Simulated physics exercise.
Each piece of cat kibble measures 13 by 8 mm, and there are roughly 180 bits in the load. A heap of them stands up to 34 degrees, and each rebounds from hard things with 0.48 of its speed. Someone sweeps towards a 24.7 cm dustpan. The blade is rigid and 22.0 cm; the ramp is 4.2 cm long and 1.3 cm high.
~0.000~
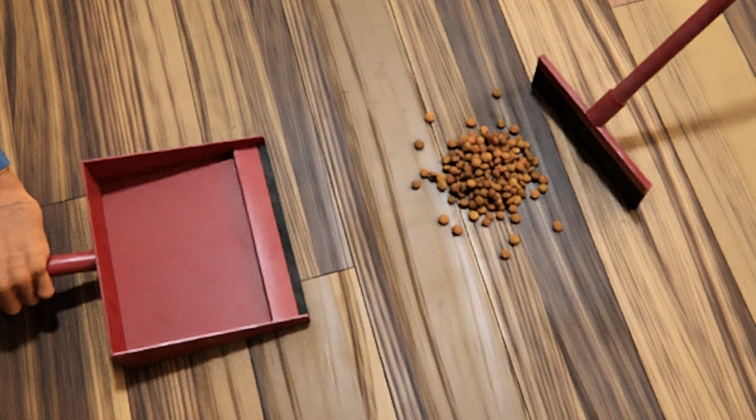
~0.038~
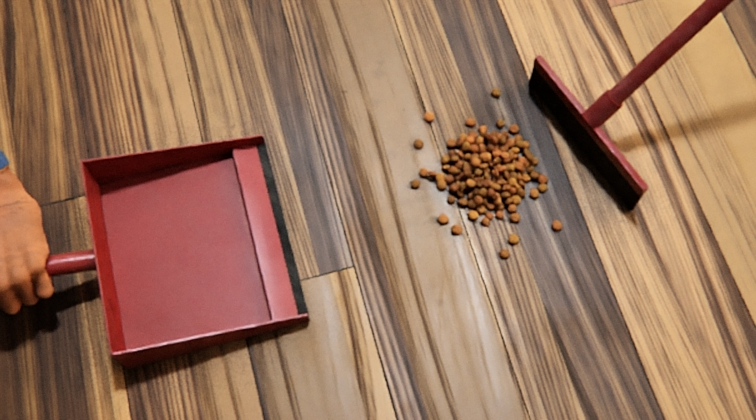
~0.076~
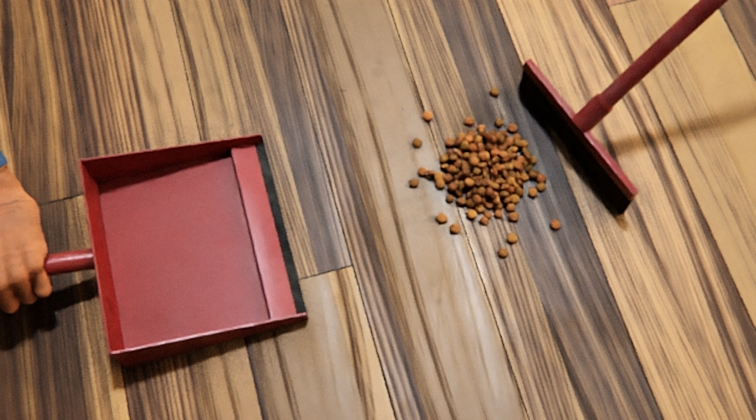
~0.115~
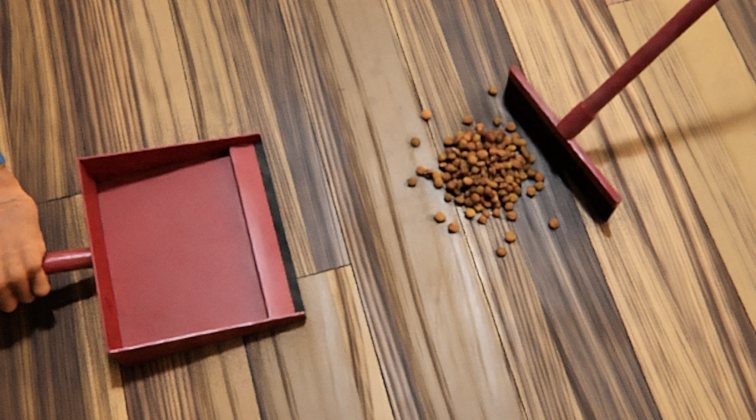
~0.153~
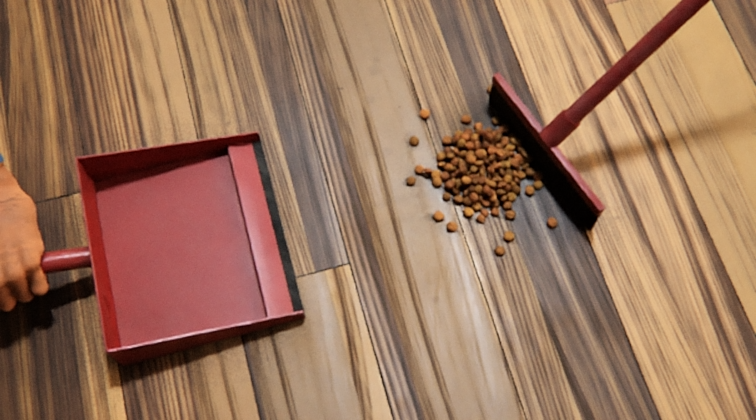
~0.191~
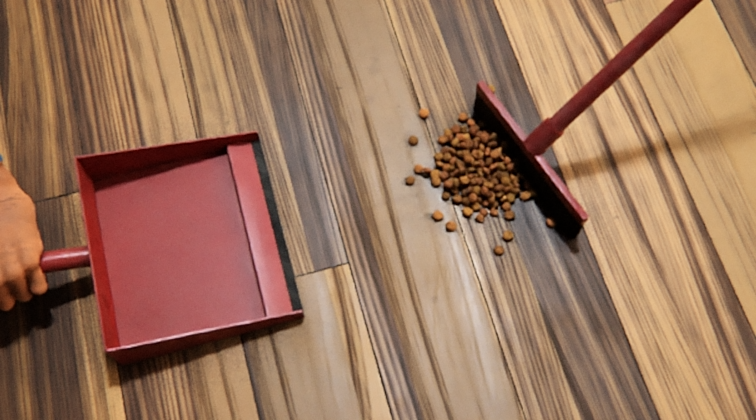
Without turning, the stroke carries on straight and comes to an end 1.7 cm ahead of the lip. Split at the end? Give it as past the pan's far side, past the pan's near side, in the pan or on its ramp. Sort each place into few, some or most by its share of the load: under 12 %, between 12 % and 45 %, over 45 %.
Shares: Past the pan's far side: Few; past the pan's near side: Some; in the pan or on its ramp: Some.
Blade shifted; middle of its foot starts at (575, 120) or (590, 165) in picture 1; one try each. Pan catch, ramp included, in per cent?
About 20 and 25 per cent.
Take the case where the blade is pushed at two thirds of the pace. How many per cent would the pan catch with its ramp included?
Then some 20 in a hundred.
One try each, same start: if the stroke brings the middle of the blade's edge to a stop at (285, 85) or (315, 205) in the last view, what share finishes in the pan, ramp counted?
Some 0 per cent on the first try, 15 per cent on the second.
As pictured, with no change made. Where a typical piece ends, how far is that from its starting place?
28 cm or thereabouts.
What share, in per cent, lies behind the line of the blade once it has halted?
Estimate: Around 5 %.
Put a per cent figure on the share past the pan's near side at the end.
Roughly 25 in a hundred come to rest there.
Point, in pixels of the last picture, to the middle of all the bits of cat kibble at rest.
Somewhere around (305, 279) in the final frame.
Then, at 0.42 s, middle of the blade 18 cm from the lip; 0 % over the lip, far side 0 %, near side 0 %.
After 0.58 s, middle of the blade 9 cm from the lip; 0 % over the lip, far side 0 %, near side 10 %.
Then, at 0.86 s, middle of the blade 5 cm from the lip; 25 % over the lip, far side 0 %, near side 25 %.
At rest (1.2 s), far side 0 %, near side 25 %, pan 25 %, in front of the lip or behind the blade 55 %.
